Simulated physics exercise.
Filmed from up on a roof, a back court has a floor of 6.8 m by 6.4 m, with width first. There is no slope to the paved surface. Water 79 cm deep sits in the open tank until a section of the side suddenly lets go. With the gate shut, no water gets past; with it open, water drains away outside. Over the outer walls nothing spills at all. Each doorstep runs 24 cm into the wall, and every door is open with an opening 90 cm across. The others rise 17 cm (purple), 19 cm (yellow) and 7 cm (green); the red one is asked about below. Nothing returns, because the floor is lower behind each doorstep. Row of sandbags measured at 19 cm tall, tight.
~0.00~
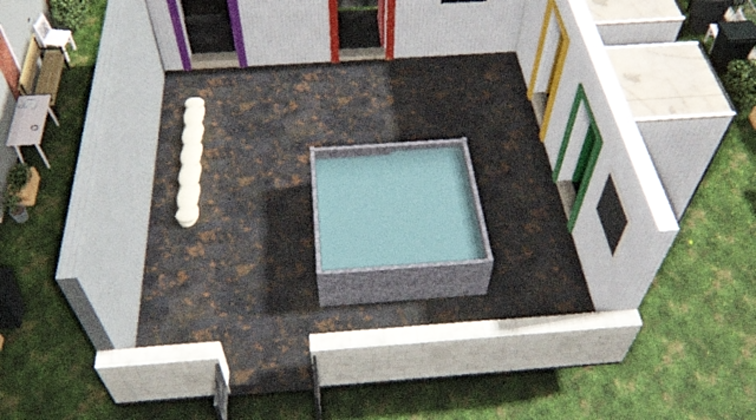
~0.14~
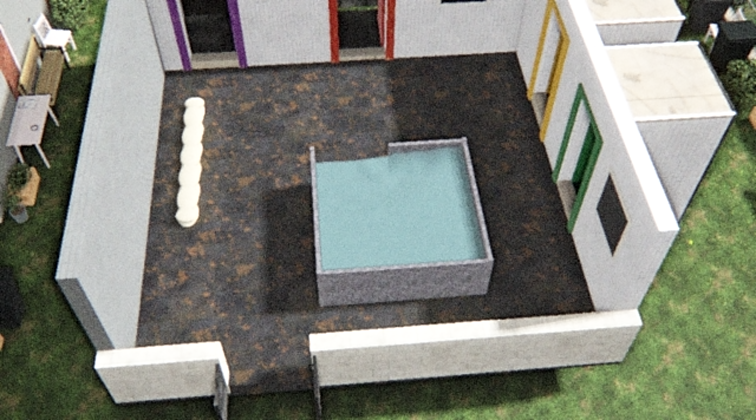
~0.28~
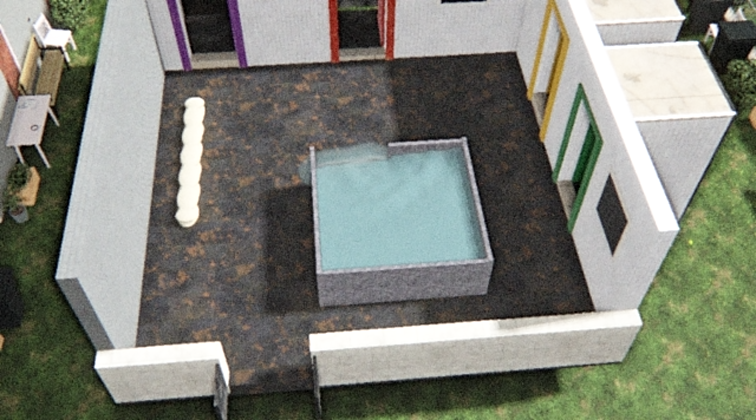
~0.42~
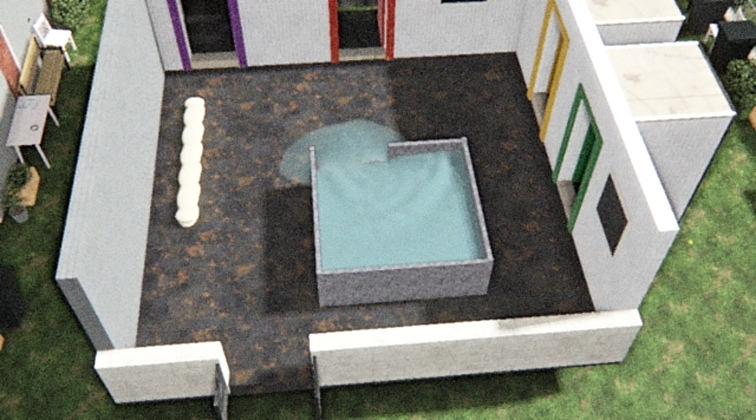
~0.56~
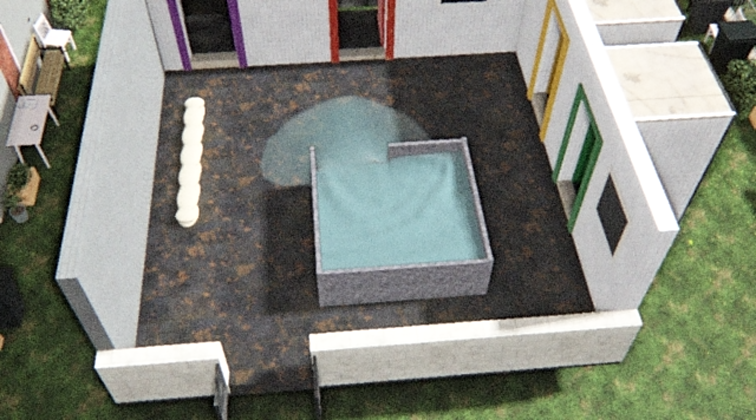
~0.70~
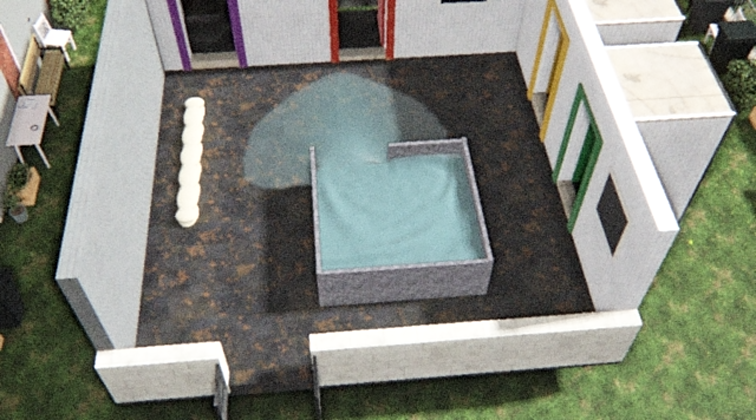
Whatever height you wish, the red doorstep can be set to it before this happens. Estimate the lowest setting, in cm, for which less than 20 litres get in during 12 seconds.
Around 31 cm.
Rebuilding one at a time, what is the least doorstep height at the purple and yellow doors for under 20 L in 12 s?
Some 24 cm for purple, some 7.0 cm for yellow.
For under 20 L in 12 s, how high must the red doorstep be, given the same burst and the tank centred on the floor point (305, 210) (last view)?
Then roughly 12.5 cm.
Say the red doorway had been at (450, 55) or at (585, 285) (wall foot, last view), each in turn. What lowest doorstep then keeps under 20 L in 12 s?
Roughly 12.0 cm for the first and 11.5 cm for the second.
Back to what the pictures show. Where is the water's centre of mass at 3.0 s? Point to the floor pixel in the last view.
Roughly (351, 167).
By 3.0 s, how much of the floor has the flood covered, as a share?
Close to 40 per cent is wet.
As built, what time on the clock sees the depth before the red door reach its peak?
It peaks at about 2.2 s.
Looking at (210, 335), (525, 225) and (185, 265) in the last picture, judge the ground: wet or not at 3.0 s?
In order: Untouched, untouched, untouched.
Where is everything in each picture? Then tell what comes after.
In the first frame, the open tank at (397, 205) is whole and still, 79 cm deep; the red door at (362, 18) is dry.
In the second frame, the gap is on the far side, the front 0.3 m out at a hidden place; the back of the open tank holds 79 cm.
In the third frame, the front is at a hidden place, 0.8 m from the gap on the far side; 1.0 m2 of floor is wet, 79 cm left at the back.
In the fourth frame, water pours out on the far side and has run 1.4 m, to (348, 124); about 9 cm deep outside, 79 cm at the back.
In the fifth frame, the front is at (346, 98), 2.1 m from the gap on the far side; 4.2 m2 of floor is wet, 78 cm left at the back.
In the sixth frame, the front is at (331, 77), 2.7 m from the gap on the far side; 6.3 m2 of floor is wet, 71 cm left at the back; the red door at (362, 18), 3.1 m from the gap, is still 0.5 m from the nearest water.
After 1.4 s water covers 30 % of the floor, deepest (46 cm) near (336, 178); 20 cm at the red door, 49 litres in over its 9 cm doorstep.
After 3.0 s water covers 40 % of the floor, deepest (40 cm) near (175, 73); 28 cm at the red door, 304 litres in over its 9 cm doorstep.
After 12.0 s water covers 95 % of the floor, deepest (14 cm) near (509, 336); 8 cm at the red door, 533 litres in over its 9 cm doorstep.
At the red door as built, the water arrived by 0.9 s and peaked near 34 cm at 2.2 s.
With a doorstep of 28.5 cm, 34 litres would have come in within the 12 s; with 33.5 cm, 8 litres. So under 20 litres takes about 31 cm.
